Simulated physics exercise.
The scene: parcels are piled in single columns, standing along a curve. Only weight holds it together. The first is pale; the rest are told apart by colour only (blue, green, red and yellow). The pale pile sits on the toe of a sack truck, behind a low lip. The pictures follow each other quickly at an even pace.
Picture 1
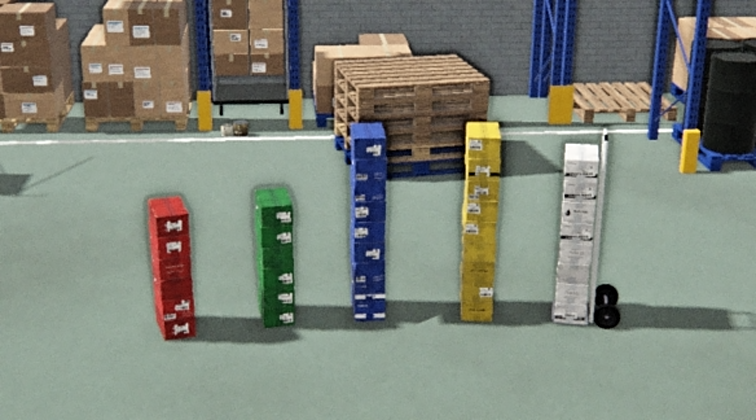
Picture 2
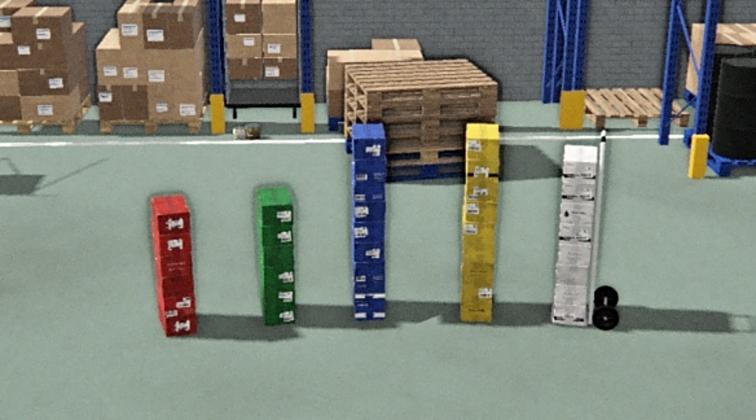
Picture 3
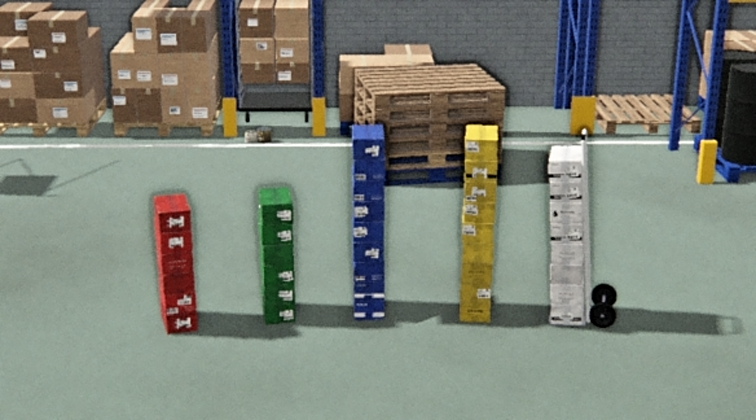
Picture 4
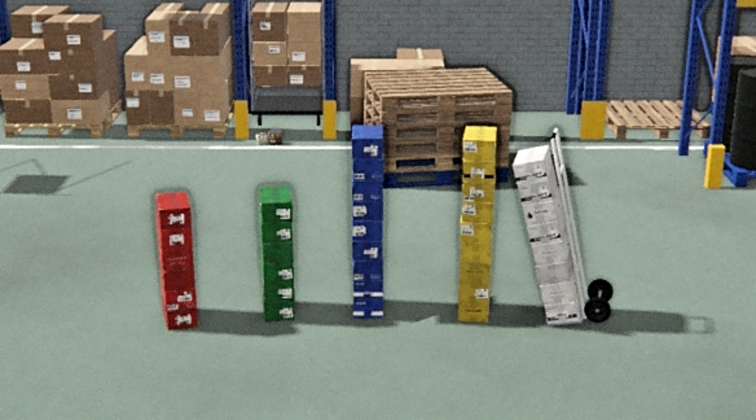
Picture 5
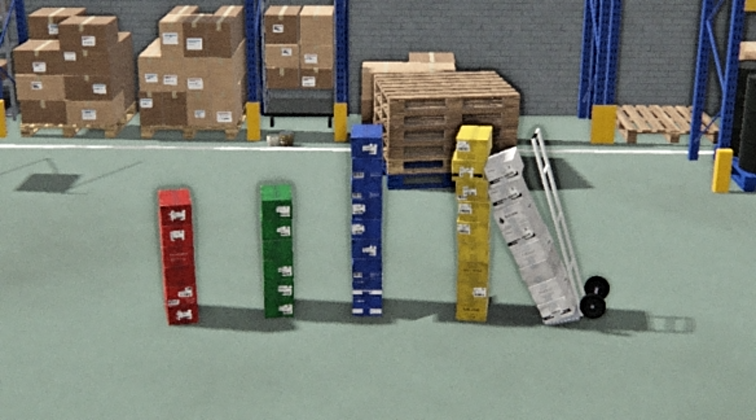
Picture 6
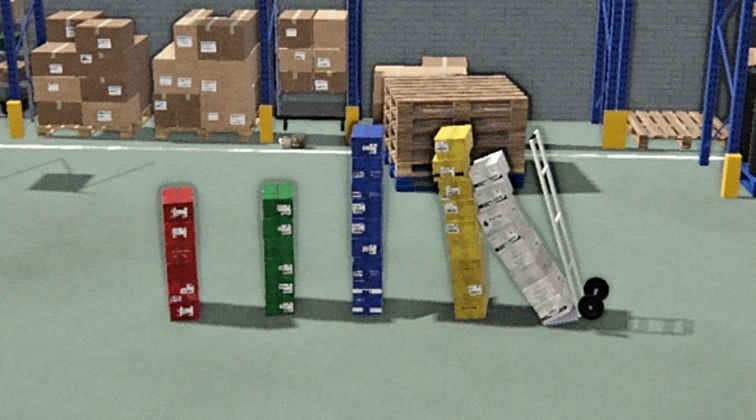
To begin with, five separate columns of boxes, red, green, blue, yellow and white, stand upright on a warehouse floor. The hand truck beside the white column rocks, and that column leans left against the yellow one. The yellow column then tilts slightly left, while the blue, green and red ones stay upright.
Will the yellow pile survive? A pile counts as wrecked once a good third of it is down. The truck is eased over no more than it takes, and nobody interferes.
The yellow pile comes down.
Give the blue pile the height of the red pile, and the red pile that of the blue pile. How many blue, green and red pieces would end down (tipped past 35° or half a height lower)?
Down at the end: Blue 5, green 5, red 9.
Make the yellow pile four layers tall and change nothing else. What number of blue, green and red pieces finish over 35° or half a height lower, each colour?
Blue 0, green 0, red 0.
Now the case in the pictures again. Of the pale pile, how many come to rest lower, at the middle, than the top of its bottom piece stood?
3 of them.
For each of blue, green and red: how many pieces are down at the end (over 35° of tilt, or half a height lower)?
The counts are blue 8, green 6, red 6.
Shortly afterwards, 8 of the pale pile down; 9 of the 9 yellow parcels down (9 of 30 in all colours); top yellow parcel tilted clearly, about its own height lower; top blue parcel tilted a little.
Next, 8 of the pale pile down; 9 of the 9 yellow parcels down (23 of 30 in all colours); top yellow parcel tilted well over, some five heights lower; top blue parcel tilted steeply, some two heights lower.
In the end, 8 of the pale pile down; 9 of the 9 yellow parcels down (29 of 30 in all colours); top yellow parcel on its side; top red parcel upside down. From the last view, middles, top yellow parcel near (218, 267).
